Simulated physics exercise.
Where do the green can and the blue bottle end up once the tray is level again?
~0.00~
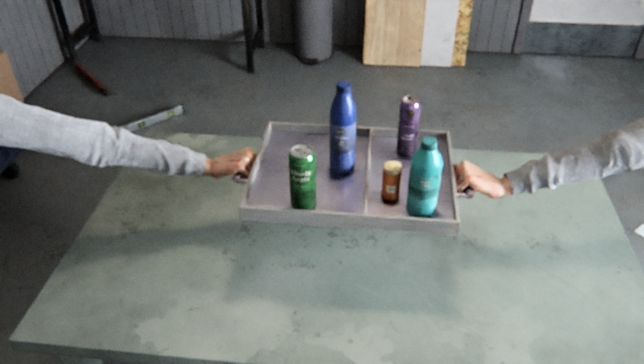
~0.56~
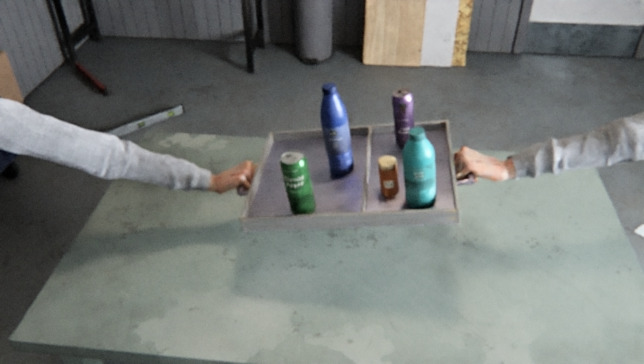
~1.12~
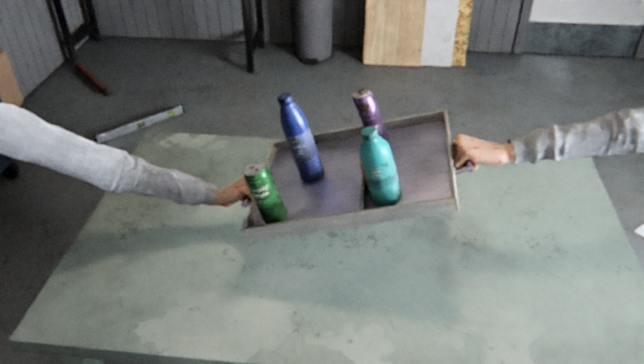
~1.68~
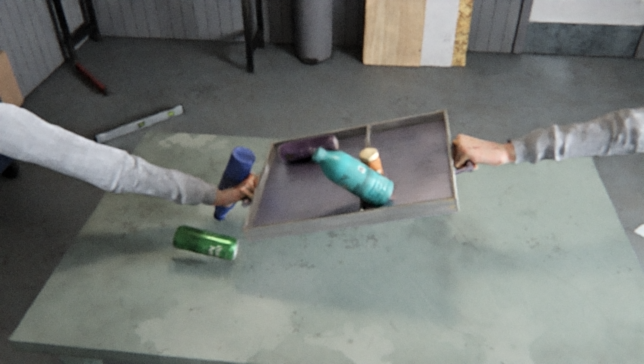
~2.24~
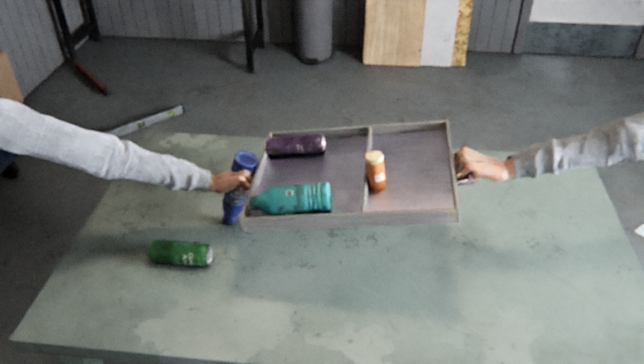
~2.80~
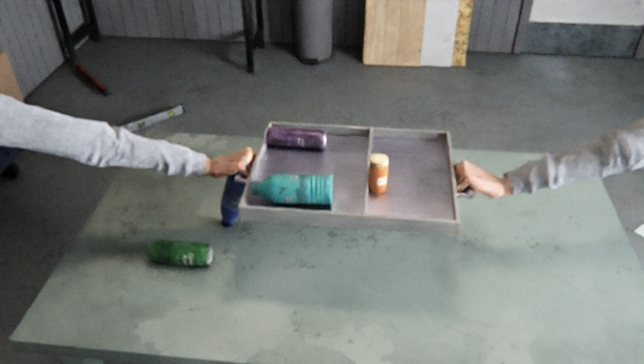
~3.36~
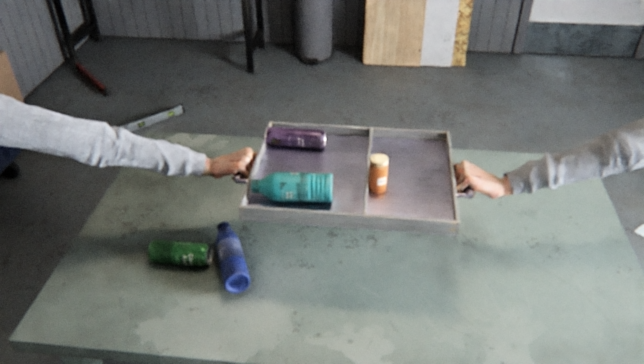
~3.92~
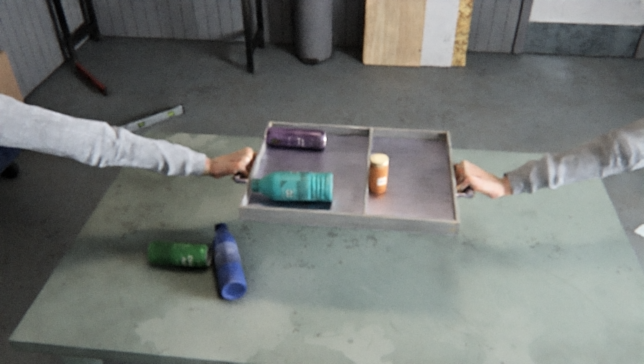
Both end up off the tray, lying on their sides close together on the table, in front of the tray and to its left.
